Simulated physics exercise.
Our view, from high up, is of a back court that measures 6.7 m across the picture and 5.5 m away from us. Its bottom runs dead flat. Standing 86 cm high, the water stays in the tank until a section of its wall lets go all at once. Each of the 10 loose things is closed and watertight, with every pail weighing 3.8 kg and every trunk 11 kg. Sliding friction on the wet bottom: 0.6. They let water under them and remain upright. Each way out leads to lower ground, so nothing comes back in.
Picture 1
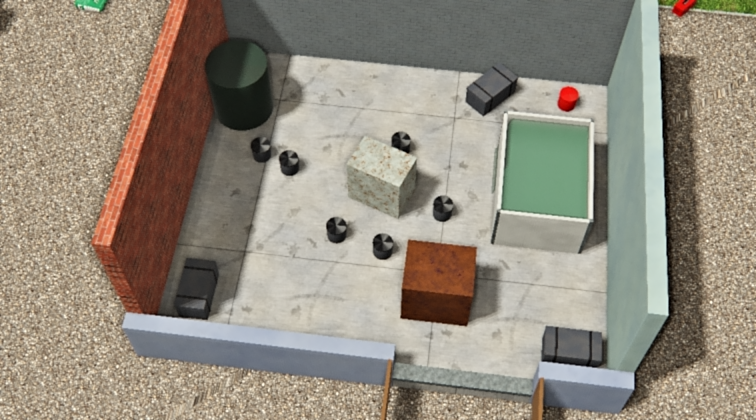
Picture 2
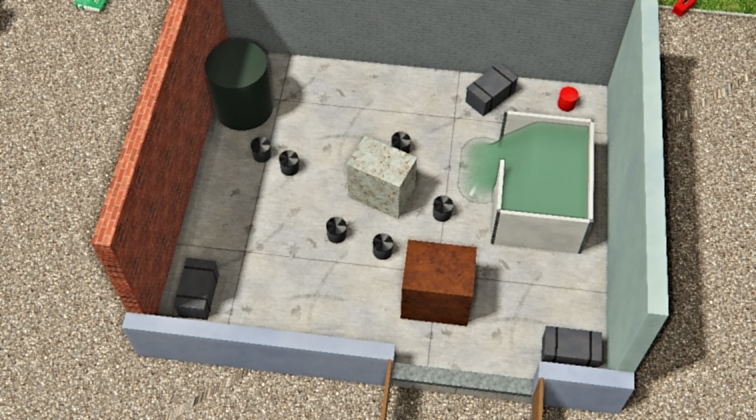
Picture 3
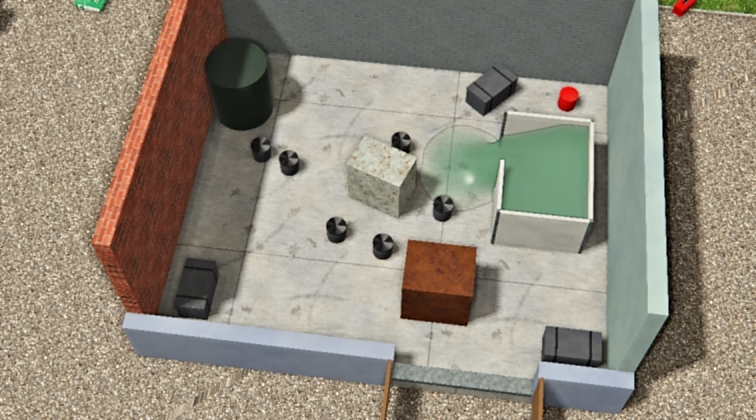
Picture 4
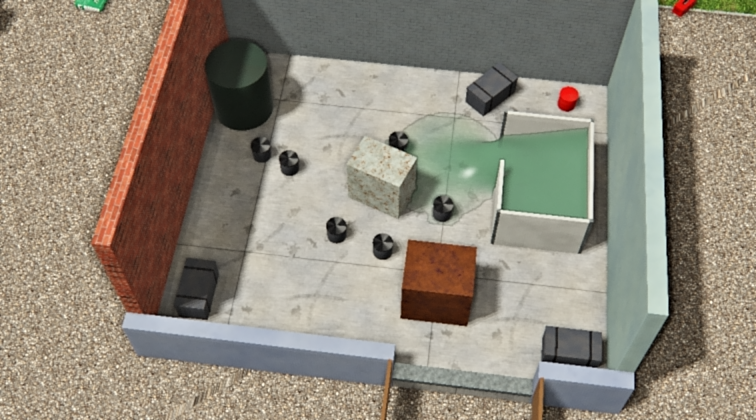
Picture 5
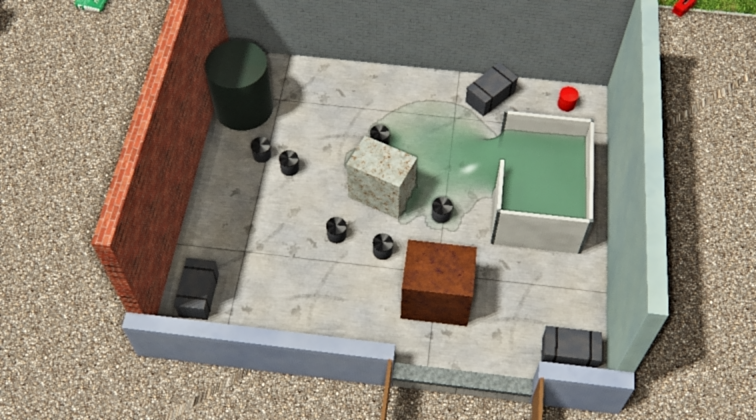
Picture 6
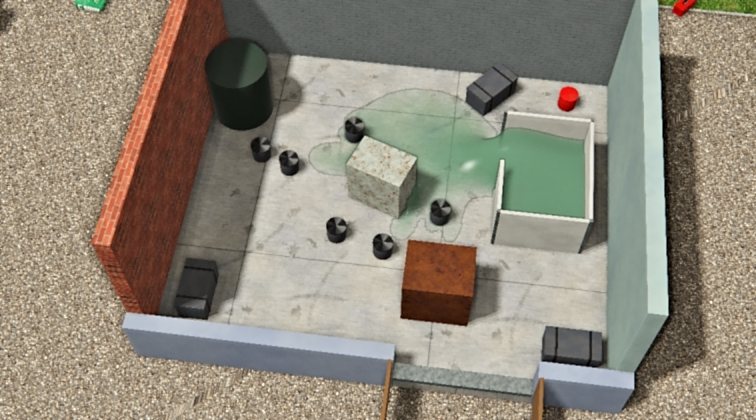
The clip shows a walled court seen from above, where green water pours leftward from an opening in a pale tank, spreads around a speckled block, and shifts a small dark object left, while the red pail stays still.
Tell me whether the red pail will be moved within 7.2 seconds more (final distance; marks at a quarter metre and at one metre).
I'm guessing it covers a short distance.
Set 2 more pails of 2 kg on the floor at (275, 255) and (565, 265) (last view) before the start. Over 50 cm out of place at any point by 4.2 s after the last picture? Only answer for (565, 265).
It ends up inside that.
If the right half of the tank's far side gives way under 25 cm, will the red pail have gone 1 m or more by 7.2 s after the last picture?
Note: Red pail displaced a long way.
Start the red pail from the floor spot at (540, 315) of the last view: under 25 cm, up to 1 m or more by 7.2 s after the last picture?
It barely shifts.
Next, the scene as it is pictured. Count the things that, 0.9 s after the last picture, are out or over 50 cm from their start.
Tally: 2.
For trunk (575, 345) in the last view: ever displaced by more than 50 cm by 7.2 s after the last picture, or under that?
Verdict: Never crossed the line.
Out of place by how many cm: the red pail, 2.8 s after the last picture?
Shift: About 0 cm.
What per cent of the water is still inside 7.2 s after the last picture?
Around 98 % of the water.
Then, 0.9 s after the last picture the red pail is near (569, 94), 0.0 m from its start, aground; 0 of 10 are out; 1 afloat.
Then, 2.8 s after the last picture the red pail is near (569, 94), 0.0 m from its start, aground; 0 of 10 are out; 2 afloat.
Then, 4.8 s after the last picture the red pail is near (569, 94), 0.0 m from its start, aground; 0 of 10 are out; 5 afloat.
Then, 7.2 s after the last picture the red pail is near (599, 107), 0.6 m from its start, afloat; 0 of 10 are out; 8 afloat.
